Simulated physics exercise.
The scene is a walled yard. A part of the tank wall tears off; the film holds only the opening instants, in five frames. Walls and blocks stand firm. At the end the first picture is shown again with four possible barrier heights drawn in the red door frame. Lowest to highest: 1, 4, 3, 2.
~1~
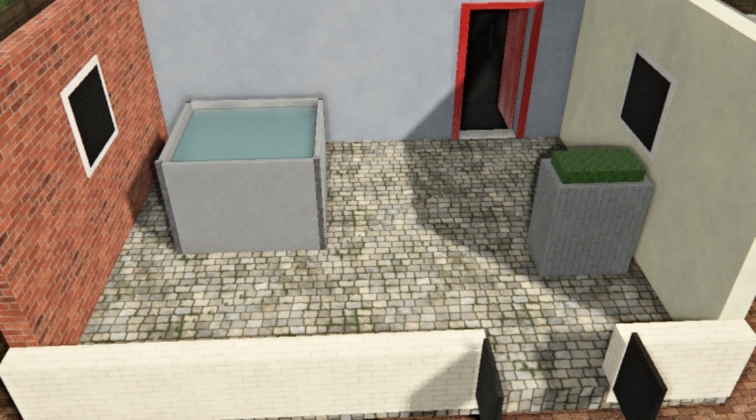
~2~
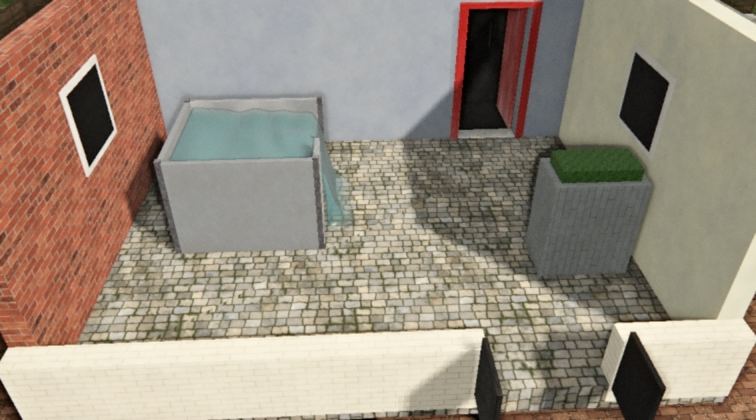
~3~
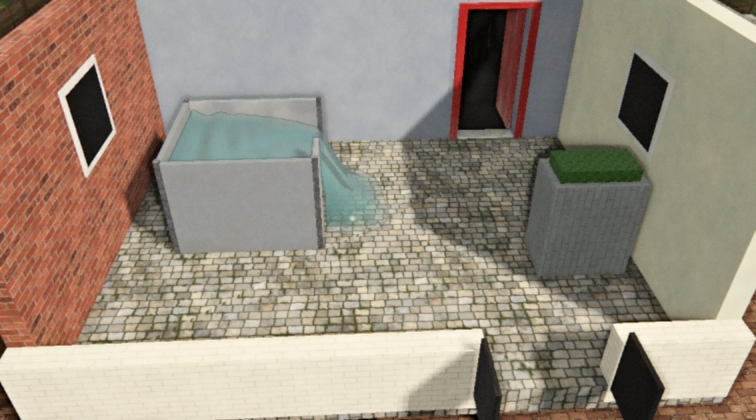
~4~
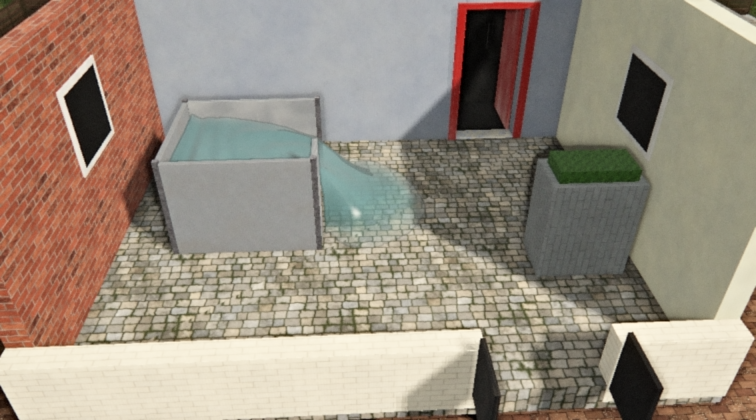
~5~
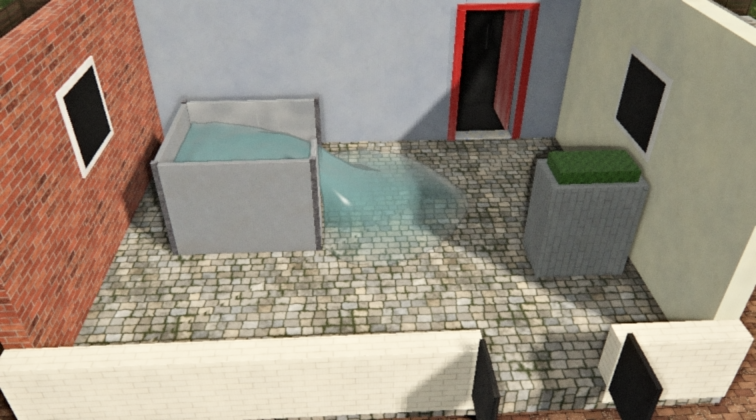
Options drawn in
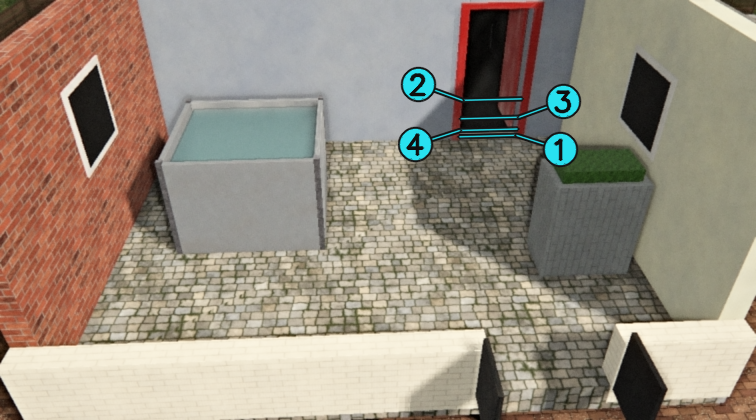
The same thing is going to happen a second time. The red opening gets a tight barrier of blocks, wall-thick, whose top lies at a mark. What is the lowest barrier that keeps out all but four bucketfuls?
That is line 3.
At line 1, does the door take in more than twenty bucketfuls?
Yes, clearly.
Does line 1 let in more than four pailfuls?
Yes, it does.
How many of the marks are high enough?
Two of them.
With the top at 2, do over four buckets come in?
No.
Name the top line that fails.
That would be 4.
On the marked copy, 1 at (488, 136); 2 at (492, 99); 3 at (490, 117); 4 at (488, 129); from the bottom up 1, 4, 3, 2.
For line 1, dozens of bucketfuls pour in.
For line 2, nothing gets over.
For line 3, a splash gets over, under a bucket.
For line 4, about 10 bucketfuls get in.
